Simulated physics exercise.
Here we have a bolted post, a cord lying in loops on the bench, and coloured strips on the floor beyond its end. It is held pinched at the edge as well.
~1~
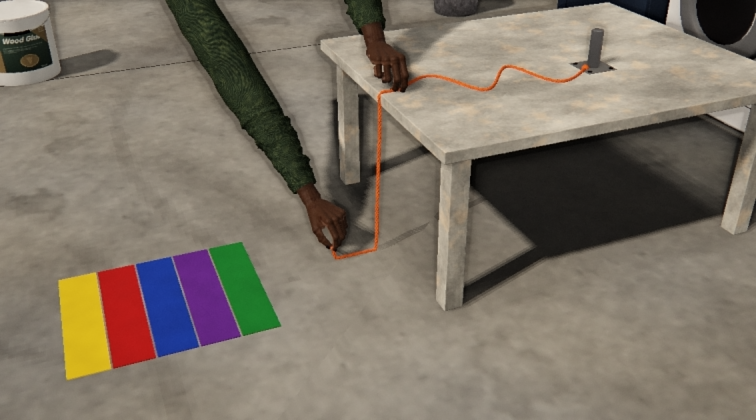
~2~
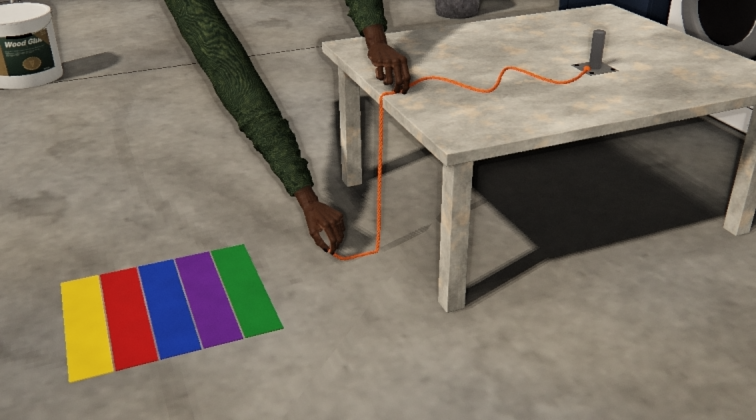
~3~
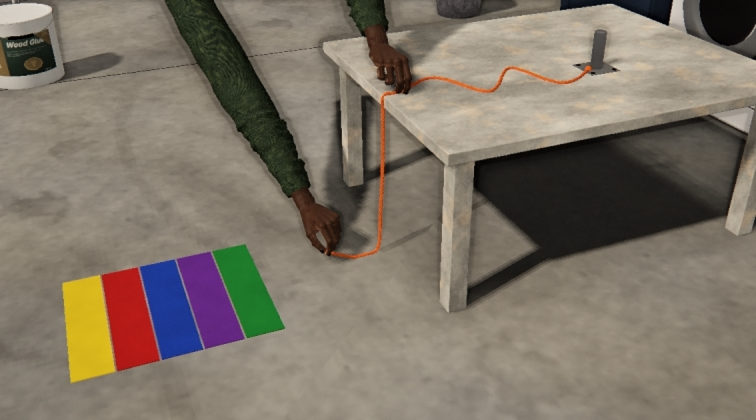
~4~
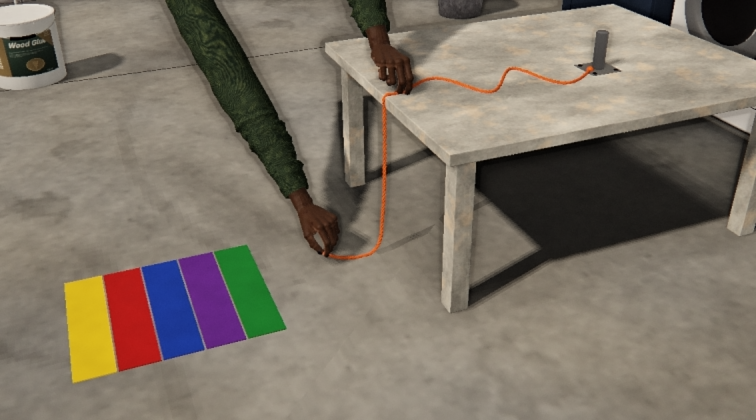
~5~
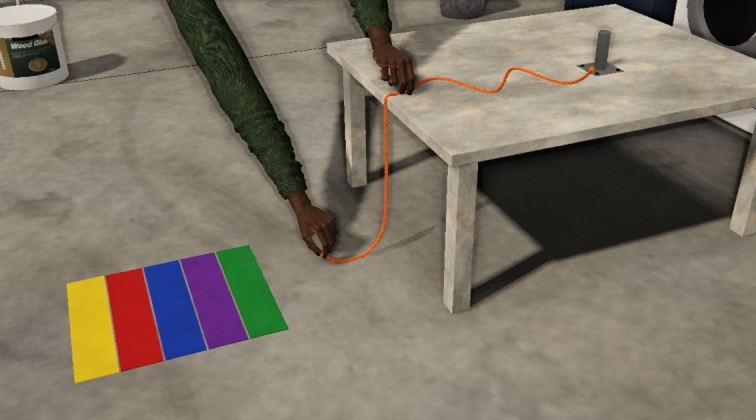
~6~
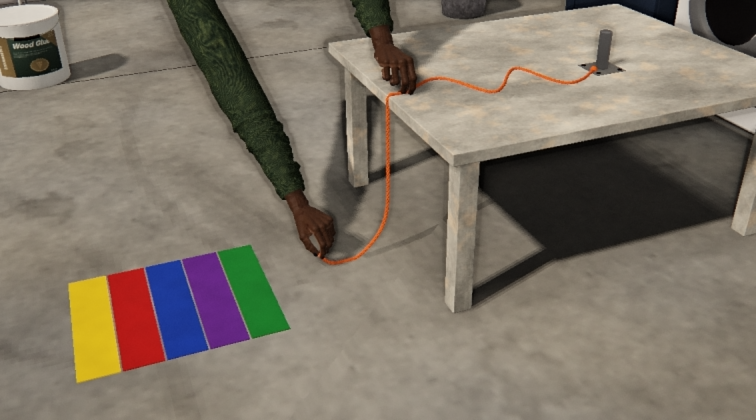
Two hands hold an orange cord at a table, its lower end shifting slightly left near coloured strips.
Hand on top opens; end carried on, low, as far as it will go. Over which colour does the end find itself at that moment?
I would say over yellow.
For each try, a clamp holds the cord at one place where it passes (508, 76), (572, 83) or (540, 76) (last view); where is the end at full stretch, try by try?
(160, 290); (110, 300); (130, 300).
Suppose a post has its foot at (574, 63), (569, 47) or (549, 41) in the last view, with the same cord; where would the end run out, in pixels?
(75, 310), (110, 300) and (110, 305), in that order.
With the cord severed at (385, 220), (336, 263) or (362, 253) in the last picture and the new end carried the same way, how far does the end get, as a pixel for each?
In order, roughly (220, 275), (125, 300) and (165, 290).
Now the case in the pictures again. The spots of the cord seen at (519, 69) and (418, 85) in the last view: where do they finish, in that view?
The first moves to (491, 83), the second to (334, 139).
Soon after, end near (159, 291); over blue.
Then, end near (118, 300); over red.
At full stretch, end near (94, 306); over yellow. The end stops over the yellow strip.
